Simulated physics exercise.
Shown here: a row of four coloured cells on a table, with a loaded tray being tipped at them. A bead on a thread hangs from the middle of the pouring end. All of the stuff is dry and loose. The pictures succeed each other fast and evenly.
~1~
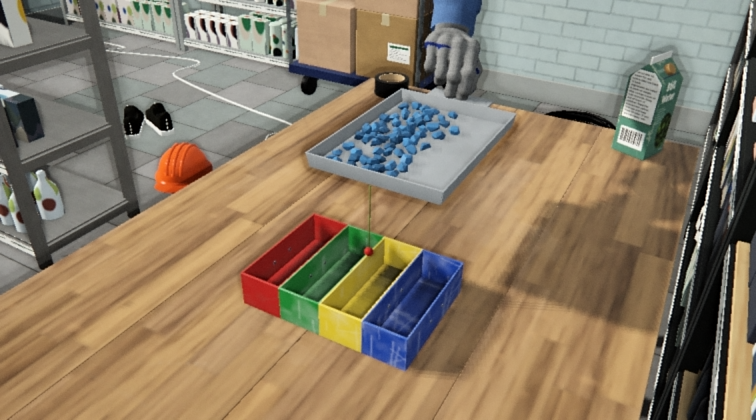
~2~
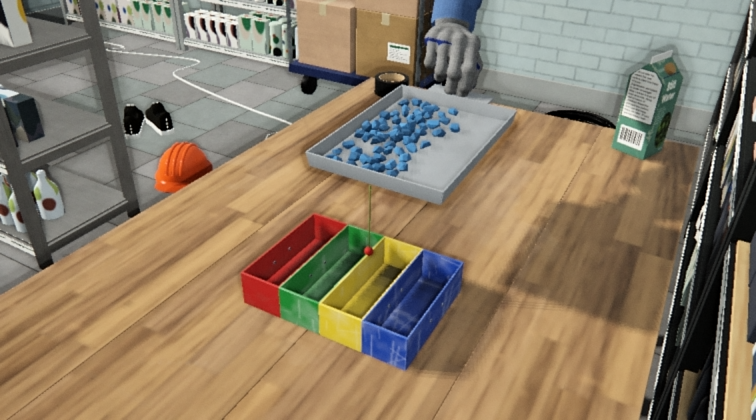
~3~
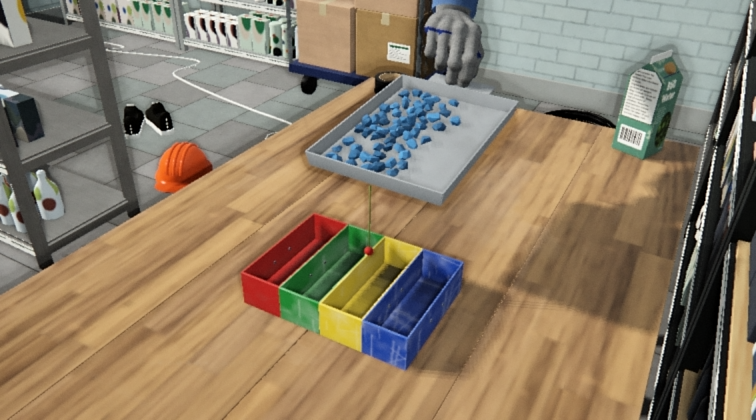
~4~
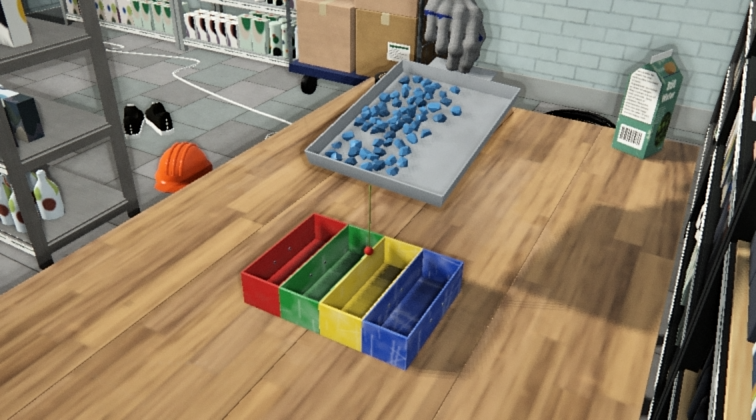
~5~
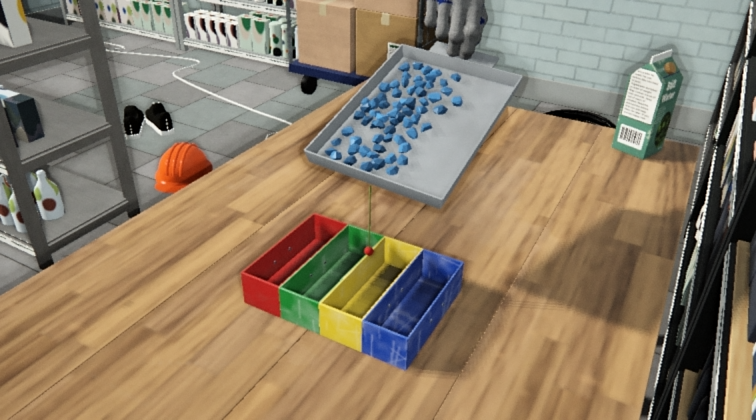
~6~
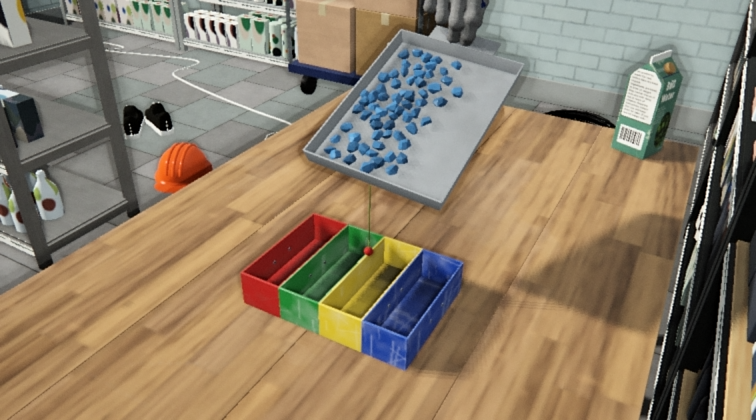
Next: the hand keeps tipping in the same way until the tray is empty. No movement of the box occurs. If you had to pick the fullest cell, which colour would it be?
It would be blue.
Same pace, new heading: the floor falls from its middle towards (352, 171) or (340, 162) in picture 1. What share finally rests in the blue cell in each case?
About 0 % and about 0 %.
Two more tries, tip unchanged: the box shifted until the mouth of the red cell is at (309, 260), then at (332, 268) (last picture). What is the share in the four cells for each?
Near 90 % and 100 %.
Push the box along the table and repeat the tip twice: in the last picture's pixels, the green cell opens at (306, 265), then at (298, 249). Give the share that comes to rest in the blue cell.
First placement: Some 40 %; second placement: Some 30 %.
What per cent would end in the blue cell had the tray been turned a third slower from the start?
That works out at about 40 percent.
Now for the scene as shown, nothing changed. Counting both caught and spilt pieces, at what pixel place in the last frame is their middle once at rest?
I'd put the middle somewhere around (390, 323).
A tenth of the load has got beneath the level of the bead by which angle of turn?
About 75°.
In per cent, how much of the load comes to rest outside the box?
I'd say around 10 per cent.
Soon after the last picture, tray tipped steeply; most on the tray; a small part falling or outside the box.
A little later, tray tipped past a quarter turn; about a quarter on the tray; about a third in the blue cell; about a quarter in the yellow cell; a stray few in the green cell; about a quarter falling or outside the box.
Later still, tray tipped past a quarter turn; about half in the blue cell; about a third in the yellow cell; a small part in the green cell; a small part falling or outside the box.
At rest, tray tipped past a quarter turn; about half in the blue cell; about a third in the yellow cell; a small part in the green cell; none in the red cell; a small part outside the box.
